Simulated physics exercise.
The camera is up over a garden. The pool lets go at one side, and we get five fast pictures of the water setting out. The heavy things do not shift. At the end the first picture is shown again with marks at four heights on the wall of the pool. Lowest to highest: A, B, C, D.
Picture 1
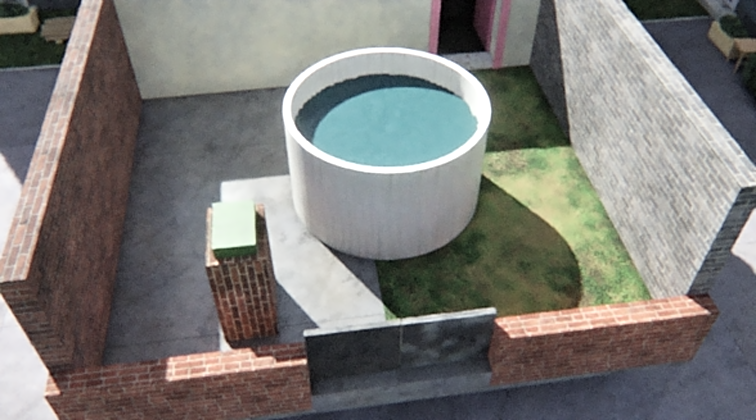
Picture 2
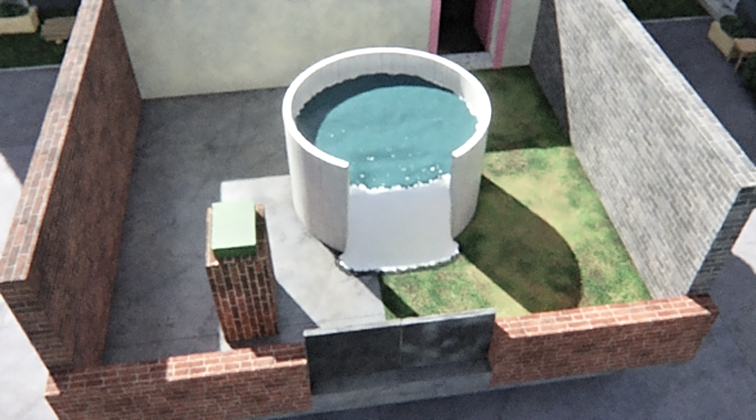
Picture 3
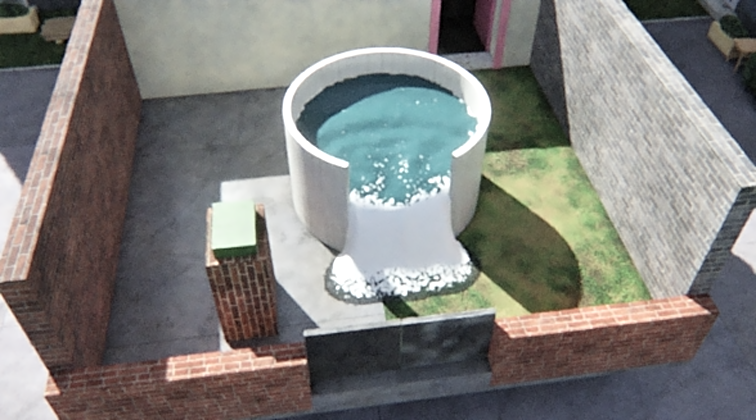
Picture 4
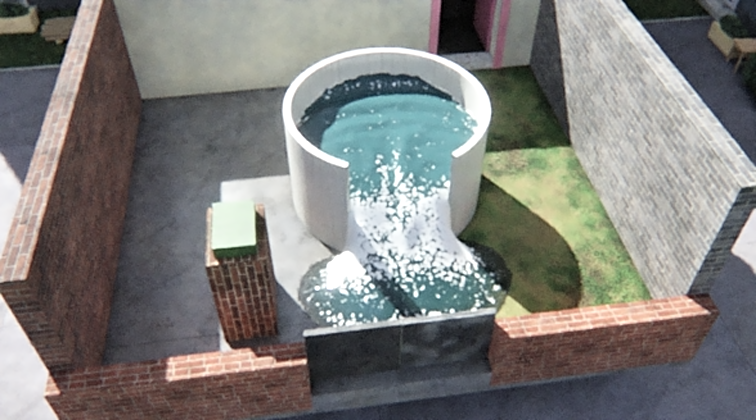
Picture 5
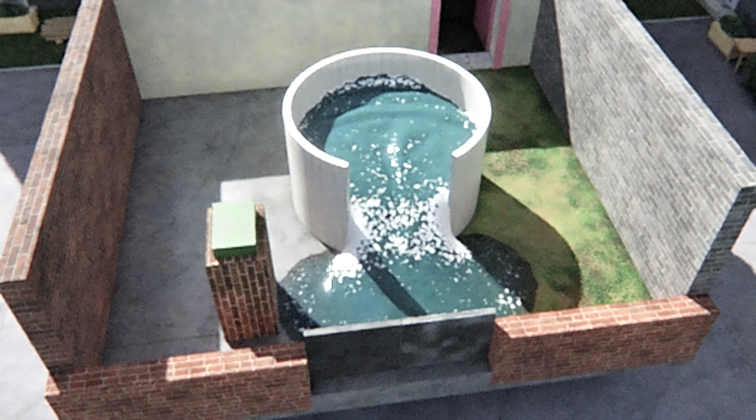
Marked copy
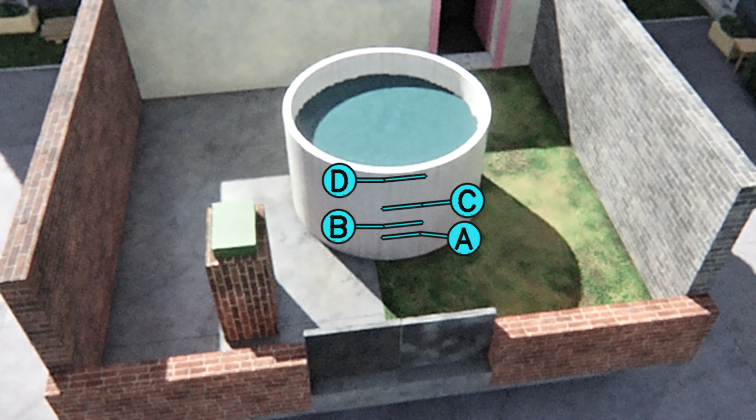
Water poured out through a gap that opened in the front of a round white pool, foaming down onto the walled garden's paving and grass, then spread toward the brick pillar and the shut gate.
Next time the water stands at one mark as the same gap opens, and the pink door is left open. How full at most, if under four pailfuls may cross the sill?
Use level C.
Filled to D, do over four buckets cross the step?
Yes, that goes wrong.
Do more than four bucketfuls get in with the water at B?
No, not at all.
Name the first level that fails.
The answer is D.
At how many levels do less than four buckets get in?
Three of the four.
On the marked copy, A at (401, 235); B at (402, 224); C at (403, 206); D at (404, 178); from the bottom up A, B, C, D.
For level A, nothing gets over.
For level B, nothing gets over.
For level C, a splash gets over, under a bucket.
For level D, about 11 bucketfuls get in.
